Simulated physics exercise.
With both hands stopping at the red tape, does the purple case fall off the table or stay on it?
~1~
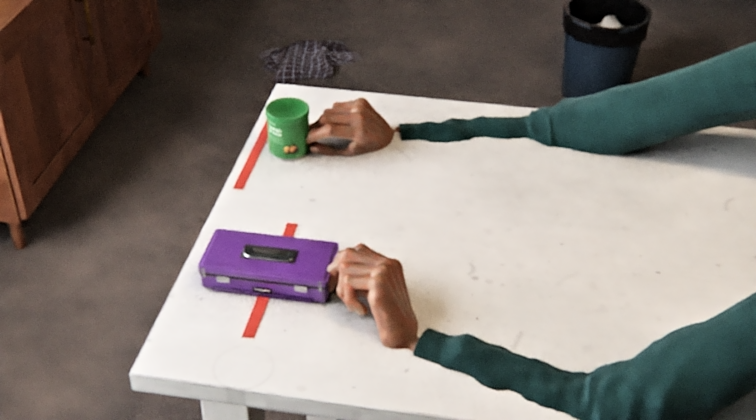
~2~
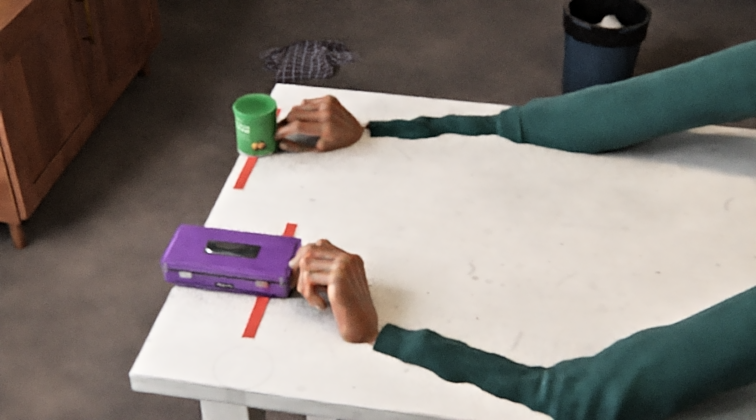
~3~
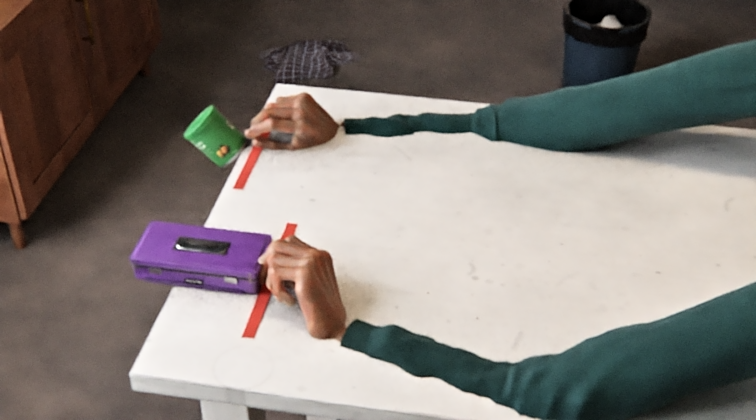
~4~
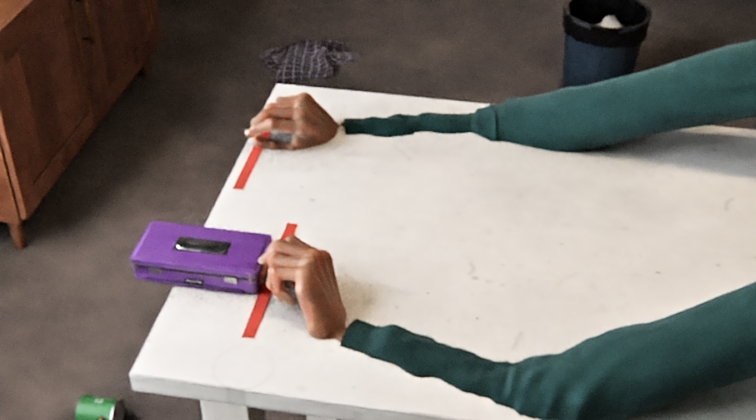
The purple case stays on the table, partly over the edge. It is the green pot that tips over and drops to the floor.
On a table, hands push a purple case and green pot left; only the pot falls.
